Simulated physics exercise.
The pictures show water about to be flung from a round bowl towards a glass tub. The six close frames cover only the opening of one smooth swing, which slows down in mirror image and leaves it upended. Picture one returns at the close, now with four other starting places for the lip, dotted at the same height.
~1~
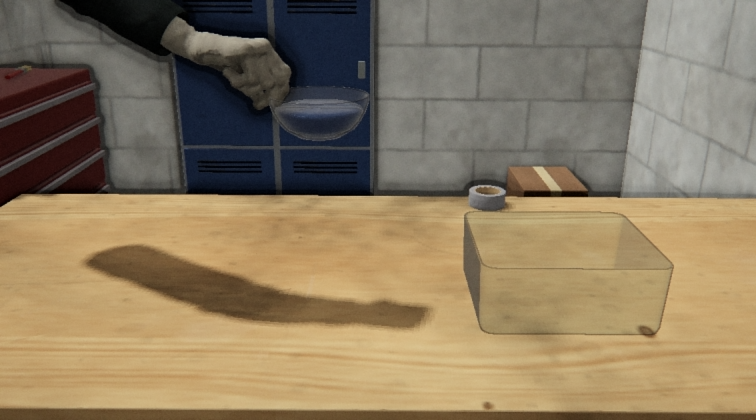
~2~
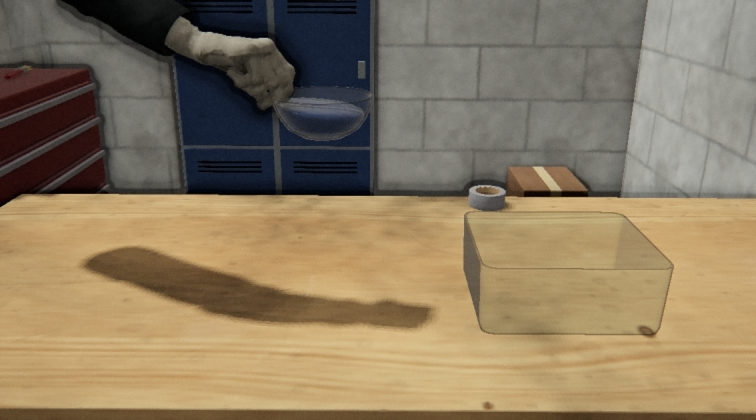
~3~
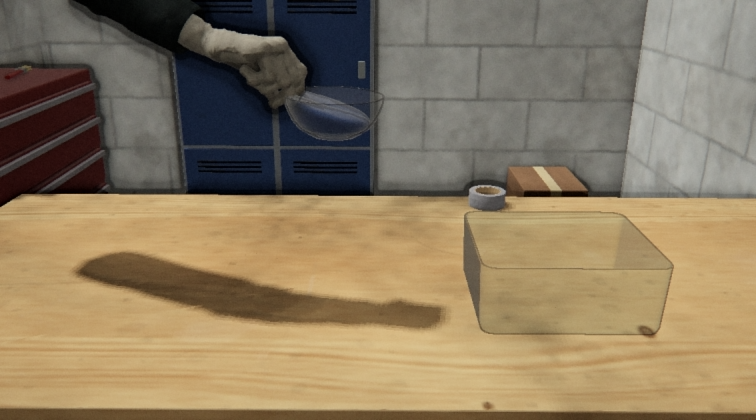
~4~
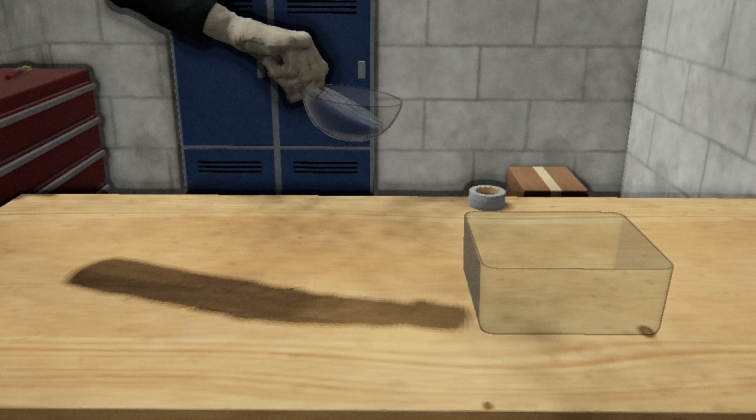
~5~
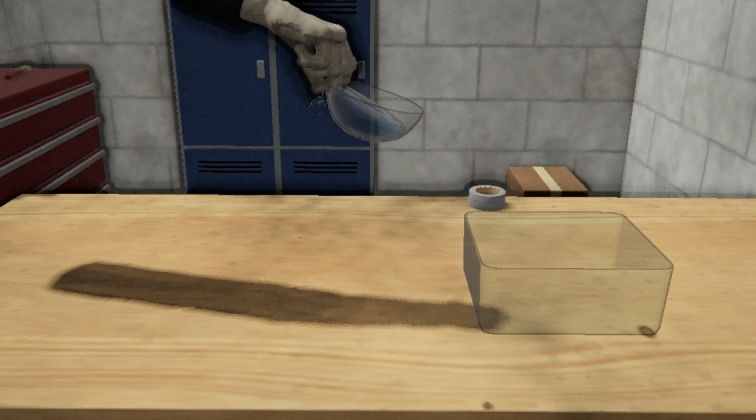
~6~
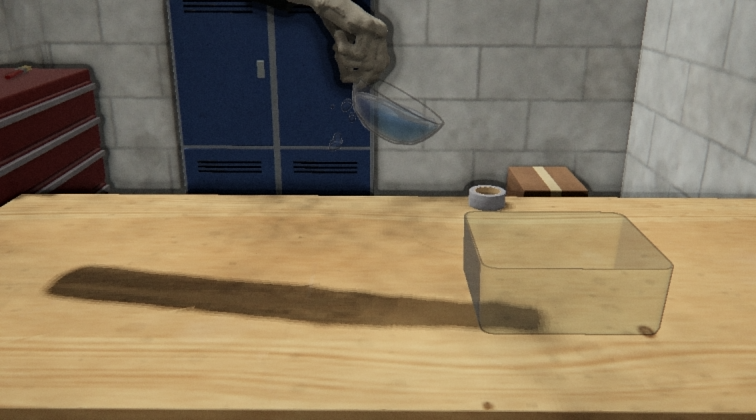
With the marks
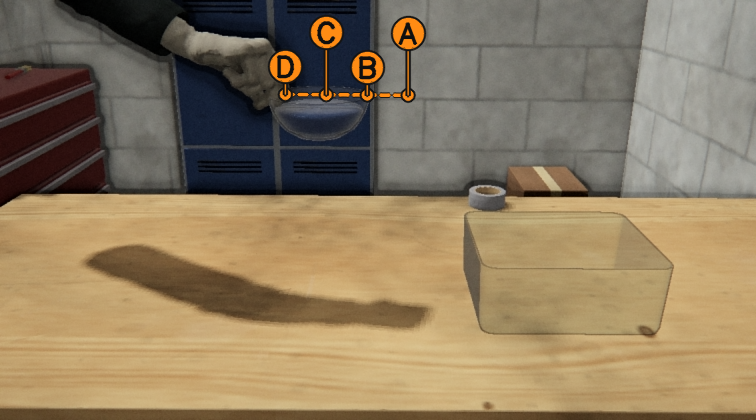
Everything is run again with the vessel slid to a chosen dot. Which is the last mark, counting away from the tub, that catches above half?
Take D.
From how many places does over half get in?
All four.
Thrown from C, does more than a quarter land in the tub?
Yes, it does.
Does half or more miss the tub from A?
No.
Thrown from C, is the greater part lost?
No, that is safe.
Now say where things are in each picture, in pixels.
The first frame shows upright, lip at (367, 95); tub from (478, 330) to (658, 331); nothing has left yet.
The second frame shows upright, lip at (371, 95); nothing has left yet.
The third frame shows upright, lip at (382, 96); nothing has left yet.
The fourth frame shows tipped about 7°, lip at (401, 101); water is over the rim, down to (300, 94).
The fifth frame shows tipped about 17°, lip at (422, 110); water is over the rim, down to (317, 110).
The sixth frame shows tipped about 29°, lip at (443, 121); water is over the rim, down to (332, 146).
In orange, A at (408, 95); B at (367, 95); C at (326, 94); D at (285, 94).
With A, about 86 % lands in the tub, 6 % falls short and 8 % goes beside or beyond.
With B, about 82 % lands in the tub, 7 % falls short and 11 % goes beside or beyond.
With C, about 79 % lands in the tub, 10 % falls short and 11 % goes beside or beyond.
With D, about 67 % lands in the tub, 24 % falls short and 9 % goes beside or beyond.
